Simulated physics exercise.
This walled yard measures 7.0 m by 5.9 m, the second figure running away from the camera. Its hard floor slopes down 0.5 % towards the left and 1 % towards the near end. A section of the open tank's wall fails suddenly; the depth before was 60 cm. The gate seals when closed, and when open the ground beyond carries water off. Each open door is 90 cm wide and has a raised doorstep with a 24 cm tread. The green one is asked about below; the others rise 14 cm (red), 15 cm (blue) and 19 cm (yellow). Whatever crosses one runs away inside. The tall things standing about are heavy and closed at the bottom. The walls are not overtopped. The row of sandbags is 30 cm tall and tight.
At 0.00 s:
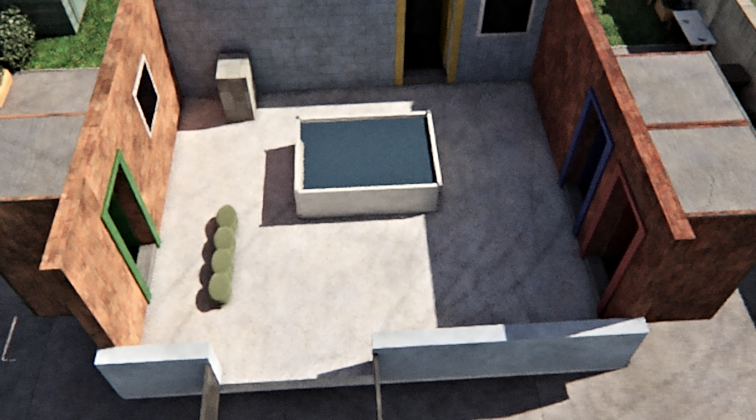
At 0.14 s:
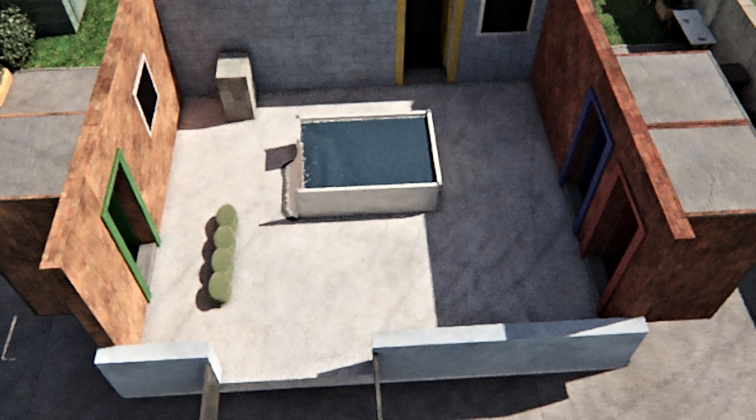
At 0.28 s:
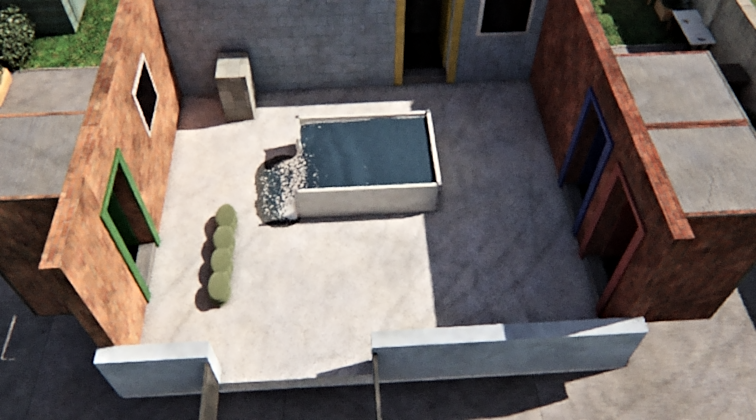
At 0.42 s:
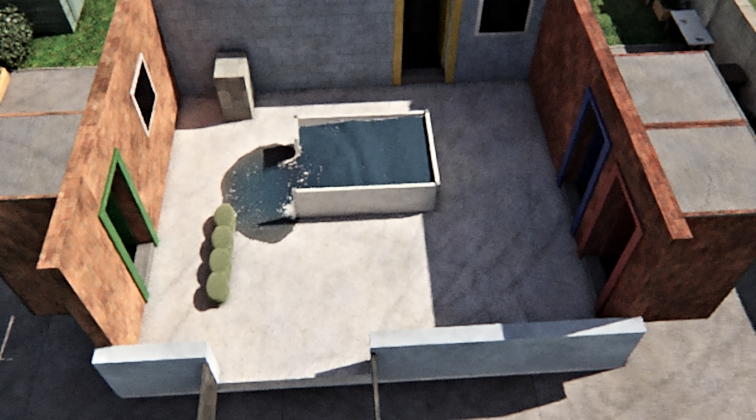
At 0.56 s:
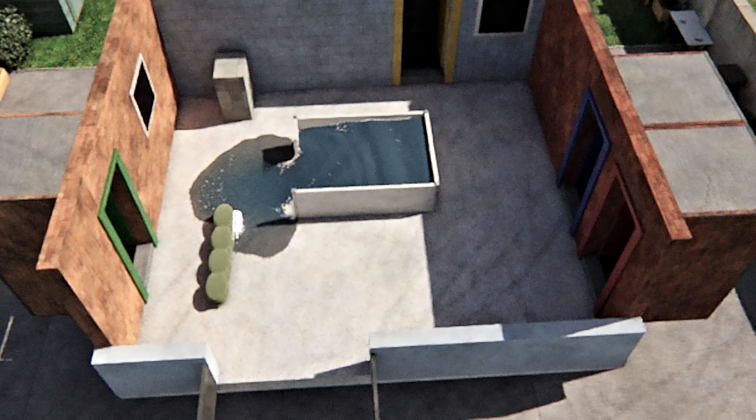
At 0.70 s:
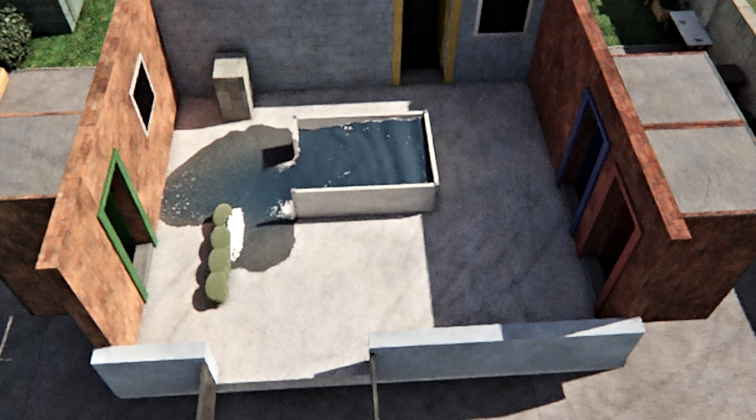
Water burst through the left wall of an open tank in a walled yard, foaming onto the pale floor, then spread leftward in a dark, widening pool around the row of round green bushes.
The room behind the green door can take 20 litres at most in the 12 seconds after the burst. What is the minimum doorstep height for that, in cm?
Some 6 cm above the ground.
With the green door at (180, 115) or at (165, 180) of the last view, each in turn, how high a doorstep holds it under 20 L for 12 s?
About 21 and 29 cm.
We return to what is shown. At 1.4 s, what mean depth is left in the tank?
Roughly 40 cm on average.
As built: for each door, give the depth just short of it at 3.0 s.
In cm: Red 0, blue 0, yellow 0, green 10.
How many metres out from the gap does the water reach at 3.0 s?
Some 4.0 m out.
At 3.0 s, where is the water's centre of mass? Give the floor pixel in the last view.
Near (278, 190).
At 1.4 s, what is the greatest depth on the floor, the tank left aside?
About 36 cm.
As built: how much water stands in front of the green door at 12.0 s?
Some 6.0 cm.
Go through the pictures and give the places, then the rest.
In the first picture, the open tank at (366, 153) is whole and still, 60 cm deep; the green door at (135, 235) is dry.
In the second picture, the gap is at (301, 180), the front 0.3 m out at (286, 208); the back of the open tank holds 60 cm.
In the third picture, the gap is at (301, 182), the front 0.8 m out at (259, 180); the back of the open tank holds 60 cm.
In the fourth picture, water pours out at (299, 183) and has run 1.3 m, to (226, 192); about 8 cm deep outside, 60 cm at the back.
In the fifth picture, the gap is at (299, 183), the front 1.8 m out at (195, 194); the back of the open tank holds 60 cm.
In the sixth picture, water pours out at (298, 183) and has run 2.4 m, to (161, 209); about 6 cm deep outside, 56 cm at the back; the green door at (132, 234), 2.8 m from the gap, is still 1.0 m from the nearest water.
After 1.4 s water covers 20 % of the floor, deepest (36 cm) near (162, 206); 6 cm at the green door, 0 litres in over its 15 cm doorstep.
After 3.0 s water covers 35 % of the floor, deepest (34 cm) near (198, 98); 10 cm at the green door, 0 litres in over its 15 cm doorstep.
After 12.0 s water covers 80 % of the floor, deepest (10 cm) near (160, 215); 6 cm at the green door, 0 litres in over its 15 cm doorstep.
At the green door as built, the water arrived by 1.3 s and peaked near 10 cm at 2.2 s.
Run again over the same 12 s with other heights there, 36 litres in over 4.5 cm, 14 litres over 6.5 cm. The limit of 20 litres is kept from about 6 cm up.
